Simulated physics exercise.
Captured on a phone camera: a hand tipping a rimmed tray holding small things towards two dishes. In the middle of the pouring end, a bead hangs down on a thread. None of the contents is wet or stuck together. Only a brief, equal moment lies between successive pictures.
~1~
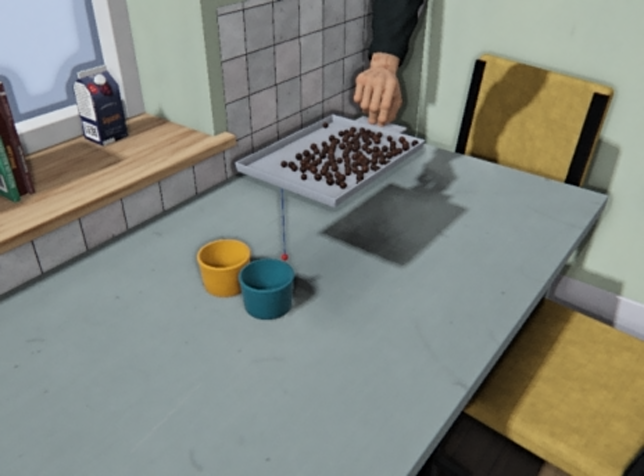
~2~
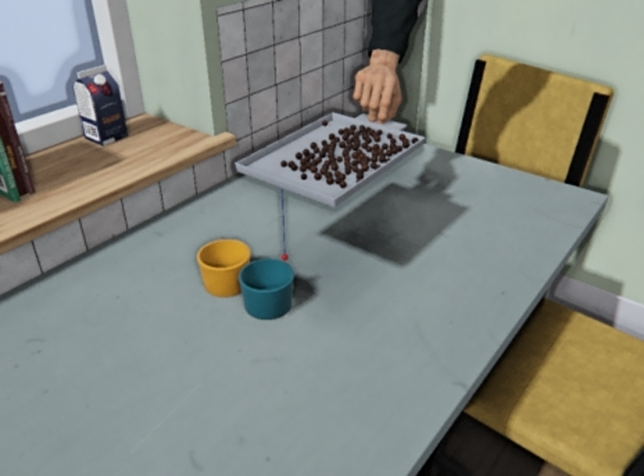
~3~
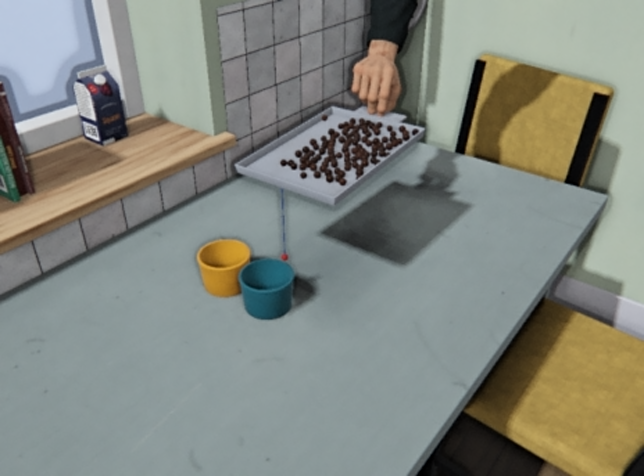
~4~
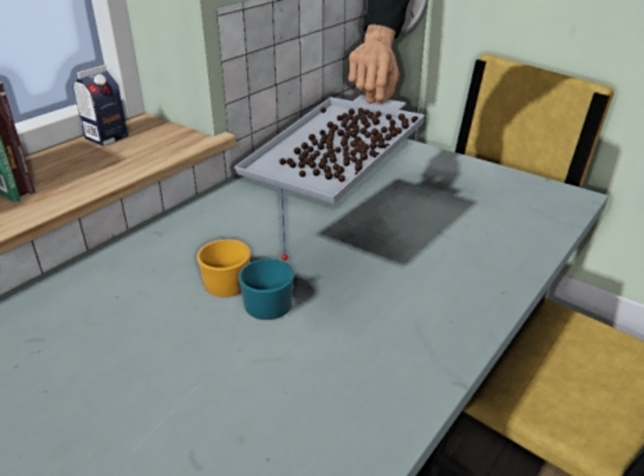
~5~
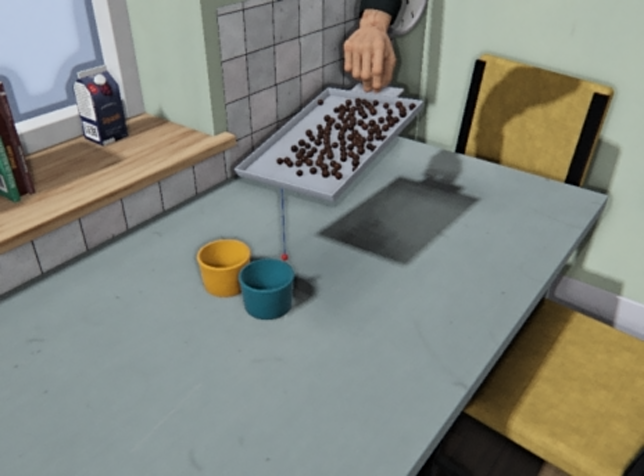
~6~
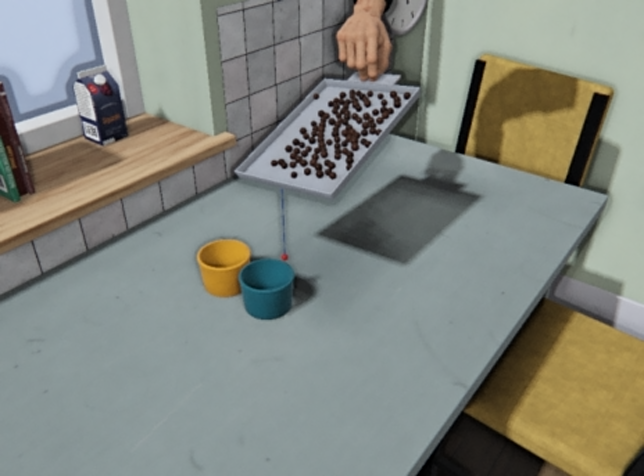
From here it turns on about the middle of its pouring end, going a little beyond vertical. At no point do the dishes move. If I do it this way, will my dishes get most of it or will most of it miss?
The dishes get most of it.
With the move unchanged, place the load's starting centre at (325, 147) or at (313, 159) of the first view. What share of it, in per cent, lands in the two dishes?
70 per cent for the first try, 70 per cent for the second.
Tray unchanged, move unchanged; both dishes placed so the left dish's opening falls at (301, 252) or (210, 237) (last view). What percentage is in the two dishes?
First 0 per cent, second 60 per cent.
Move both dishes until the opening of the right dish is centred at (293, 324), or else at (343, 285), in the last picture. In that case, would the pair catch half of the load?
In the first position shy of half, in the second shy of half.
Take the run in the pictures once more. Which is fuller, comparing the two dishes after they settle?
The one at left wins.
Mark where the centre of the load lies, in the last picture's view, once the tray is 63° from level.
Near (257, 172).
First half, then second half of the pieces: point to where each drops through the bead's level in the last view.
First close to (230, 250), next close to (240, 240).
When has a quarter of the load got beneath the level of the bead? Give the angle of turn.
My estimate is some 75 degrees.
Soon, tray tipped steeply; about two thirds on the tray; a stray few in the right dish; a stray few in the left dish; about a quarter in the air.
A while on, tray tipped right over; about a quarter on the tray; a small part in the right dish; about a third in the left dish; about a quarter outside both; about a quarter in the air.
Towards the end, tray tipped past a quarter turn; a small part in the right dish; about half in the left dish; about a quarter outside both; a stray few in the air.
Finally, tray tipped past a quarter turn; a small part in the right dish; about half in the left dish; about a quarter outside both.
